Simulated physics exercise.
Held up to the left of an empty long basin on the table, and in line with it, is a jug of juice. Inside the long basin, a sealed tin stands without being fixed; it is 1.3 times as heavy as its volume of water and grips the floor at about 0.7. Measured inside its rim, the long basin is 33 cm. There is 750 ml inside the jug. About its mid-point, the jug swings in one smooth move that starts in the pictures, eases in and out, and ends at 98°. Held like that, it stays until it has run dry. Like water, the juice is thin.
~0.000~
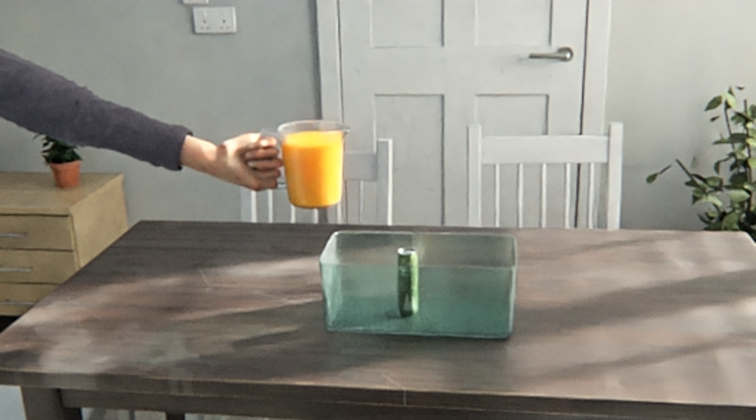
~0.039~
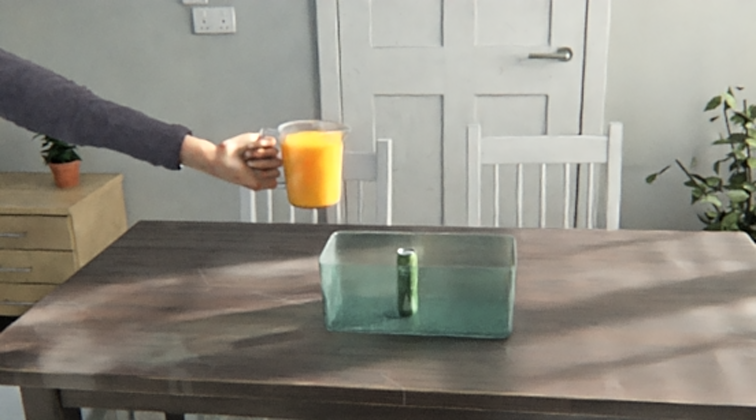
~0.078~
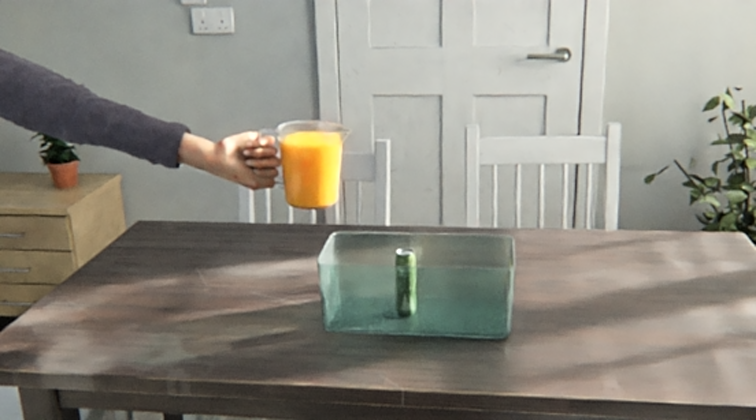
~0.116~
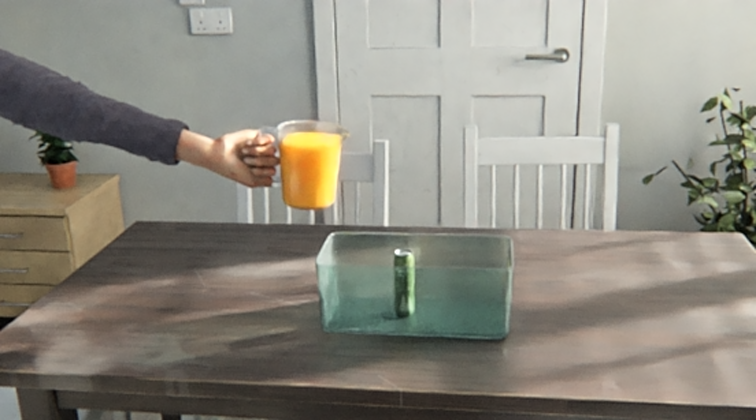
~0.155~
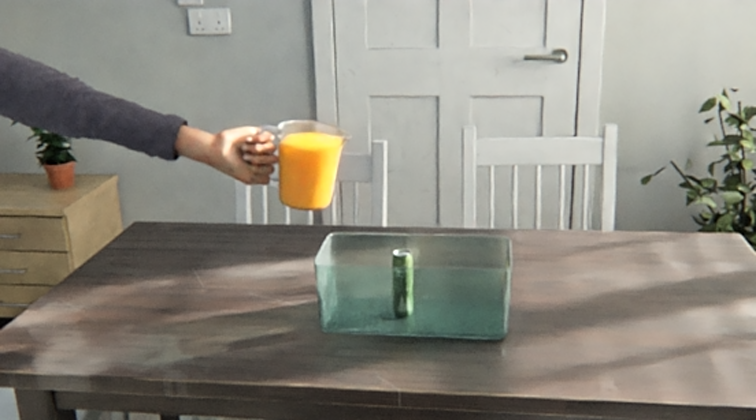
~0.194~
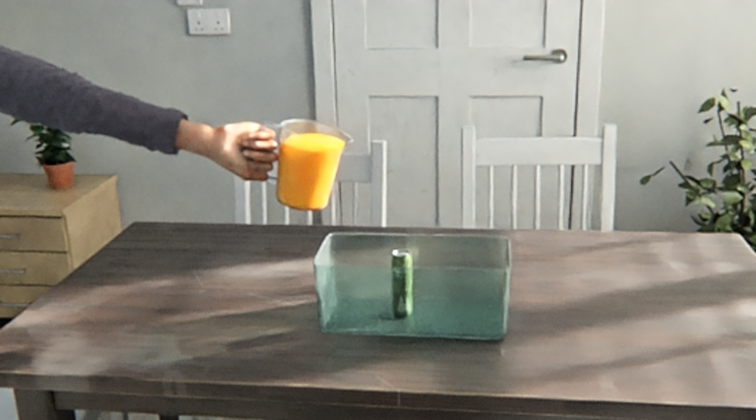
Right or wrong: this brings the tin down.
Right, the tin comes down.
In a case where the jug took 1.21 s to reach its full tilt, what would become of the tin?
Result: Tin tipped over.
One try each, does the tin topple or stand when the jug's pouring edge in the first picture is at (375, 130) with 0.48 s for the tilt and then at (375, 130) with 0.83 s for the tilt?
Try 1: Still standing; try 2: Still standing.
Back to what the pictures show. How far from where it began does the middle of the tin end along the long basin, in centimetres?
The middle of the tin ends some 8.5 cm along the basin.
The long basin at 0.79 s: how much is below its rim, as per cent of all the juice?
46 %, more or less.
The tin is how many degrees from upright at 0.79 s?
Measured tilt, approx.: 0 degrees.
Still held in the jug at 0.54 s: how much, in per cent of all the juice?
About 80 per cent.
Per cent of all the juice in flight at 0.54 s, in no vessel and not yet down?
It comes to about 18 percent.
By 0.54 s the tilt is 71° and 80 per cent is still to pour; the tin stands where it began.
By 0.79 s the tilt is 97° and 33 per cent is still to pour; the tin stands where it began.
By 1.05 s the tilt is 98° and 6 per cent is still to pour; the tin lies on its side.
By 1.33 s the tilt is 98° and 1 per cent is still to pour; the tin lies on its side.
At rest the tin lies on its side.
